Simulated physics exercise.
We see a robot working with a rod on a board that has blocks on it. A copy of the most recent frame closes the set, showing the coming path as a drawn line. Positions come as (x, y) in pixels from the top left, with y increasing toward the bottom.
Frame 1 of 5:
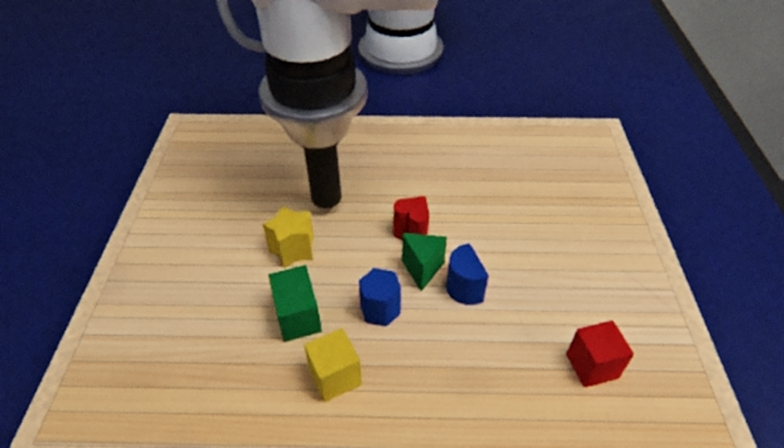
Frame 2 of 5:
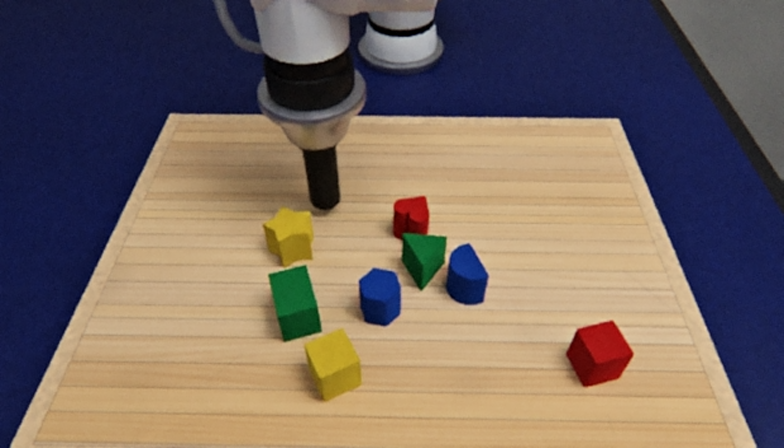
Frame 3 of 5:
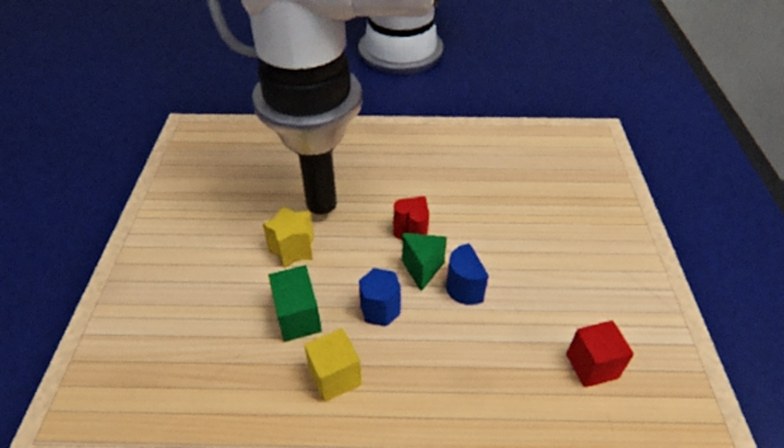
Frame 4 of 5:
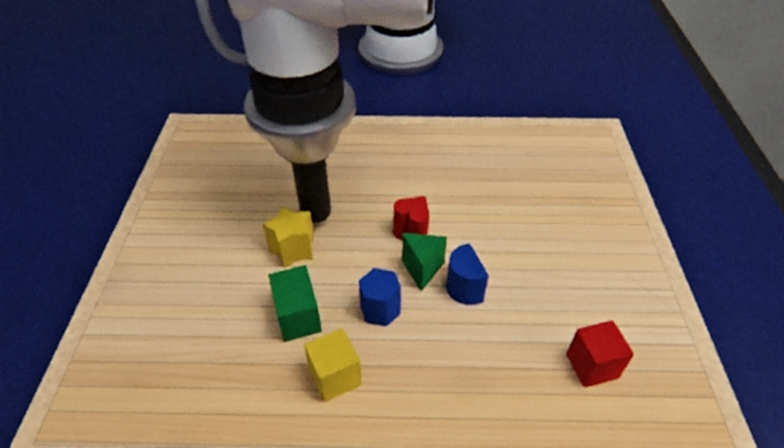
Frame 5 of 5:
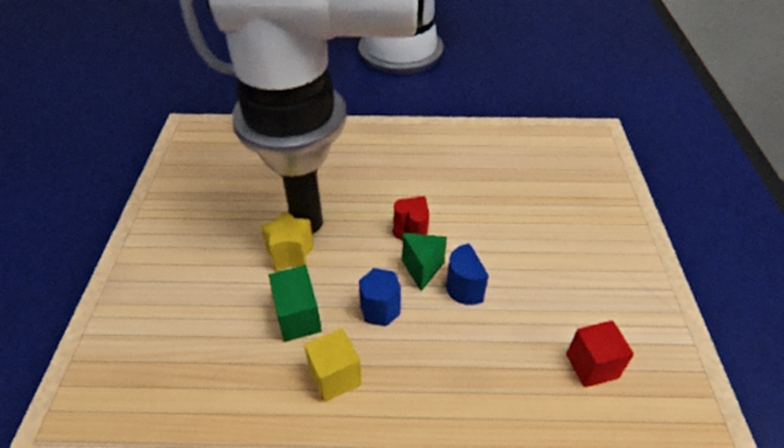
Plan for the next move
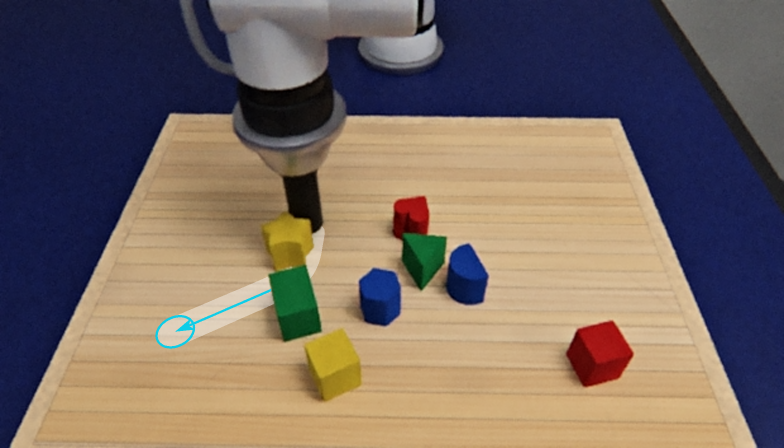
A robot arm's black rod hovers near the back of a wooden board of coloured blocks, barely moving at first, then slides forward and slightly left. It reaches the yellow star block and nudges it slightly, while the green rectangular block and the others stay still.
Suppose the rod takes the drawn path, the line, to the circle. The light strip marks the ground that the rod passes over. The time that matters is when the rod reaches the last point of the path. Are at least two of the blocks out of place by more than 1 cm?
No
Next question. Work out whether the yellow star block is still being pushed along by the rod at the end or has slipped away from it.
Carried ahead at the end.
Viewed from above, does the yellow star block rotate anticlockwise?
Final answer: No.
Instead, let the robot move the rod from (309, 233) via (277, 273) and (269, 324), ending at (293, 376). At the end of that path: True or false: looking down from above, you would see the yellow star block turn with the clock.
That is true.
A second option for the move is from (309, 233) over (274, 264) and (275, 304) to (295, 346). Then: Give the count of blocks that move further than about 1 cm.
By the end of the path, three or more blocks have moved more than about a centimetre.
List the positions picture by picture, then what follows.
Rod's lower end (327, 198); yellow star block (288, 223); green rectangular block (292, 290), in the first frame.
Rod (325, 200); blocks still, in the second frame.
Rod (322, 204); blocks still, in the third frame.
Rod (316, 212); blocks still, in the fourth frame.
Rod (307, 224); yellow star block (285, 228); green rectangular block (292, 290), in the fifth frame.
Drawn move, from (309, 233) via (292, 277) and (237, 305), ending at (175, 331).
The first path, step by step. One third of the way, rod (290, 267); yellow star block (253, 264), turned 30° clockwise; green rectangular block (290, 293), turned 10° anticlockwise.
Two thirds of the way, rod (234, 295); yellow star block (191, 293), turned 35° clockwise; green rectangular block (290, 293), turned 10° anticlockwise.
At the end, rod (171, 322); yellow star block (122, 322), turned 35° clockwise; green rectangular block (290, 293), turned 10° anticlockwise.
